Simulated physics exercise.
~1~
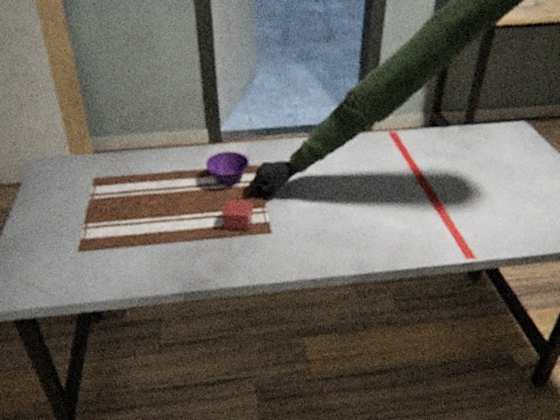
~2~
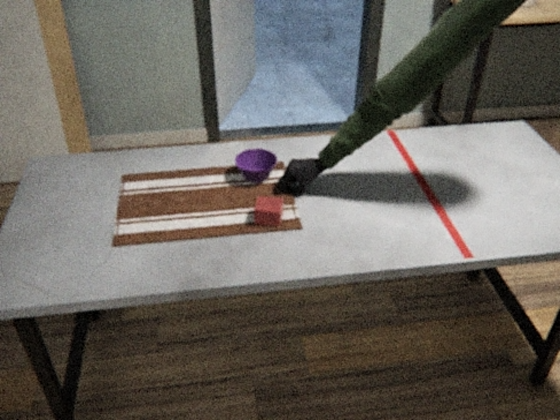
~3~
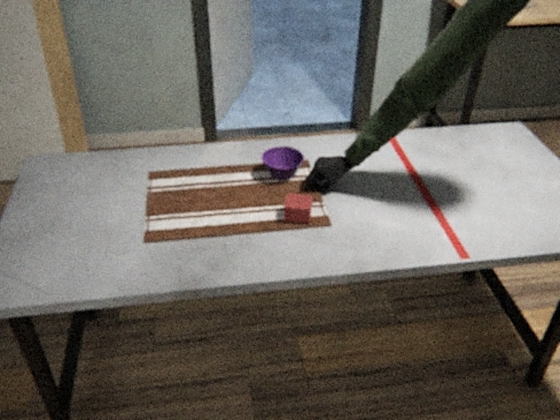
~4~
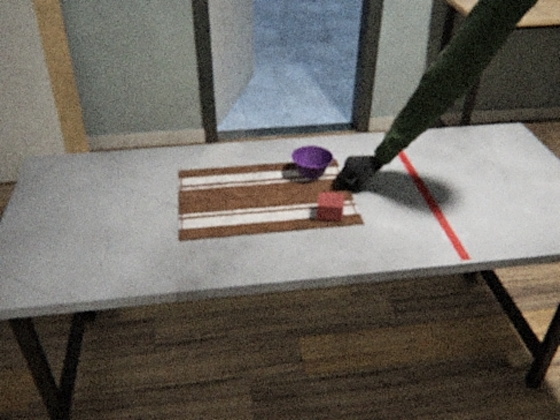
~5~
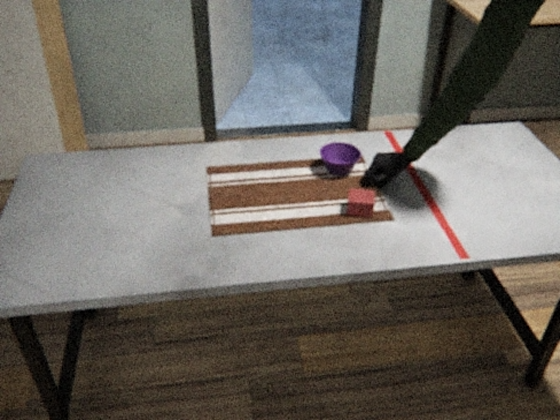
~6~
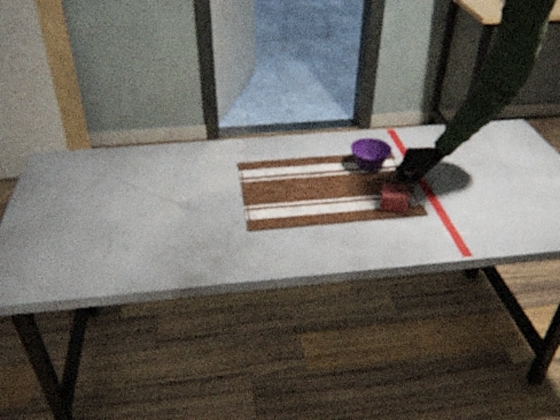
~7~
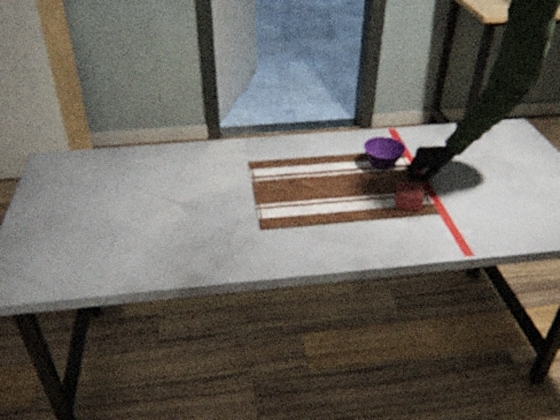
A brown and white striped tea towel lies on the left part of a pale workbench, with a red block near its front right corner and a purple bowl toward the back. A dark-gloved hand on a green-sleeved arm holds its right edge and draws it steadily to the right. The block and bowl ride along, keeping their places on the cloth. The towel slides on toward a red strip of tape across the bench, then moves only slightly. It ends with its hem at the tape, both objects still aboard.
